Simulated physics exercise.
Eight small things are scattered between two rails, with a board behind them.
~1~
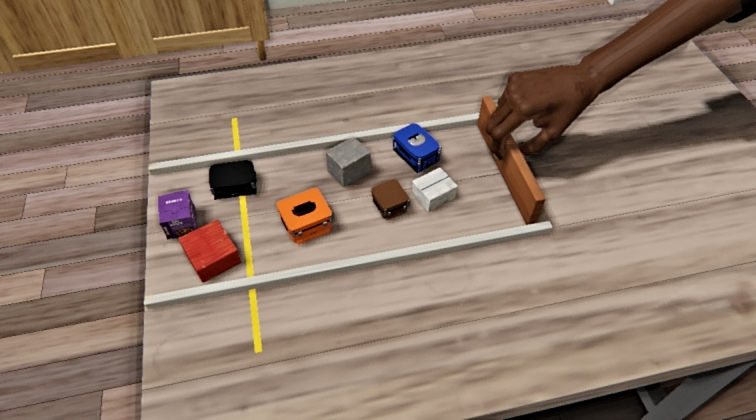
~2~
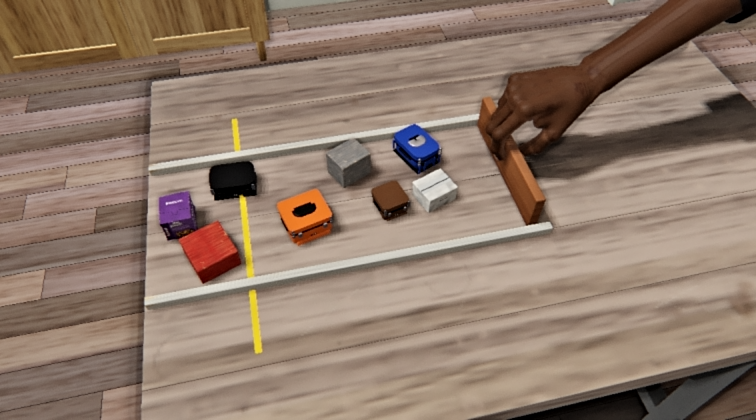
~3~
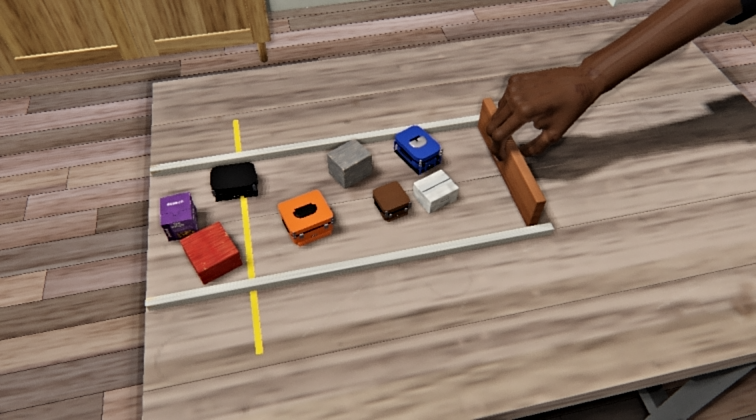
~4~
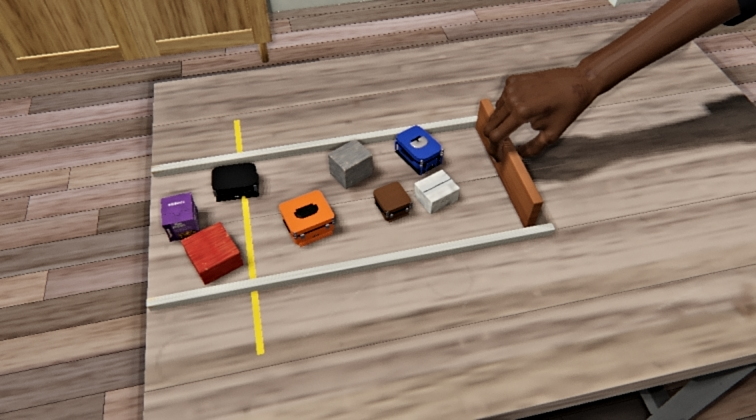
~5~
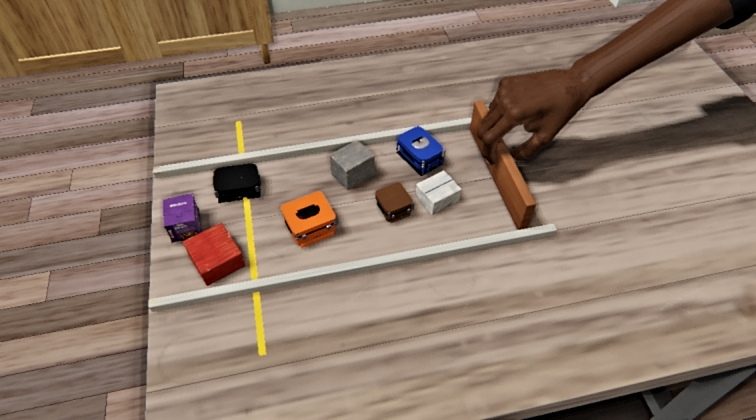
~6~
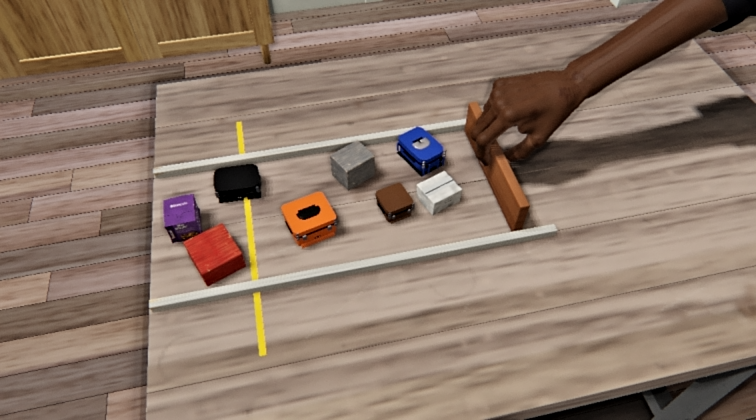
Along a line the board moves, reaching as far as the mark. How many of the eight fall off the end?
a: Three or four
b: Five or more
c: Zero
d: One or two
One or two (d).
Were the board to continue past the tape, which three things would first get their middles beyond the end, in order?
Listed earliest first, they are the purple box, then the red block, then the black case.
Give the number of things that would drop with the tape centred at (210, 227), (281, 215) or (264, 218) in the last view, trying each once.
So, one try after another, the floor gets 4, then 0, then 1.
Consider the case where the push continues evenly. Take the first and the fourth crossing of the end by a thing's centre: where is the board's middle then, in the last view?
For the first, roughly (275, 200); for the next, roughly (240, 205).
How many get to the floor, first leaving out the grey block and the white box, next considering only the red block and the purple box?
Fallen: 0, and 0 in the other try.
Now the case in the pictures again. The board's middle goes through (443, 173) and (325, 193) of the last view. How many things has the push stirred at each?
At the one place 2, at the other 7.
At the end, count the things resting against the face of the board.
2 of them.
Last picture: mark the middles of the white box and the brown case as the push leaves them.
I'd say approximately (231, 224) and then (198, 231).
Soon after, none off yet; purple box at rest near (183, 219); red block at rest near (215, 254); black case at rest near (238, 184).
After that, none off yet; purple box at rest near (183, 219); red block displaced a little near (198, 259); black case moving near (231, 185).
In the end, the number that fall off is one or two; gone, red block and purple box.
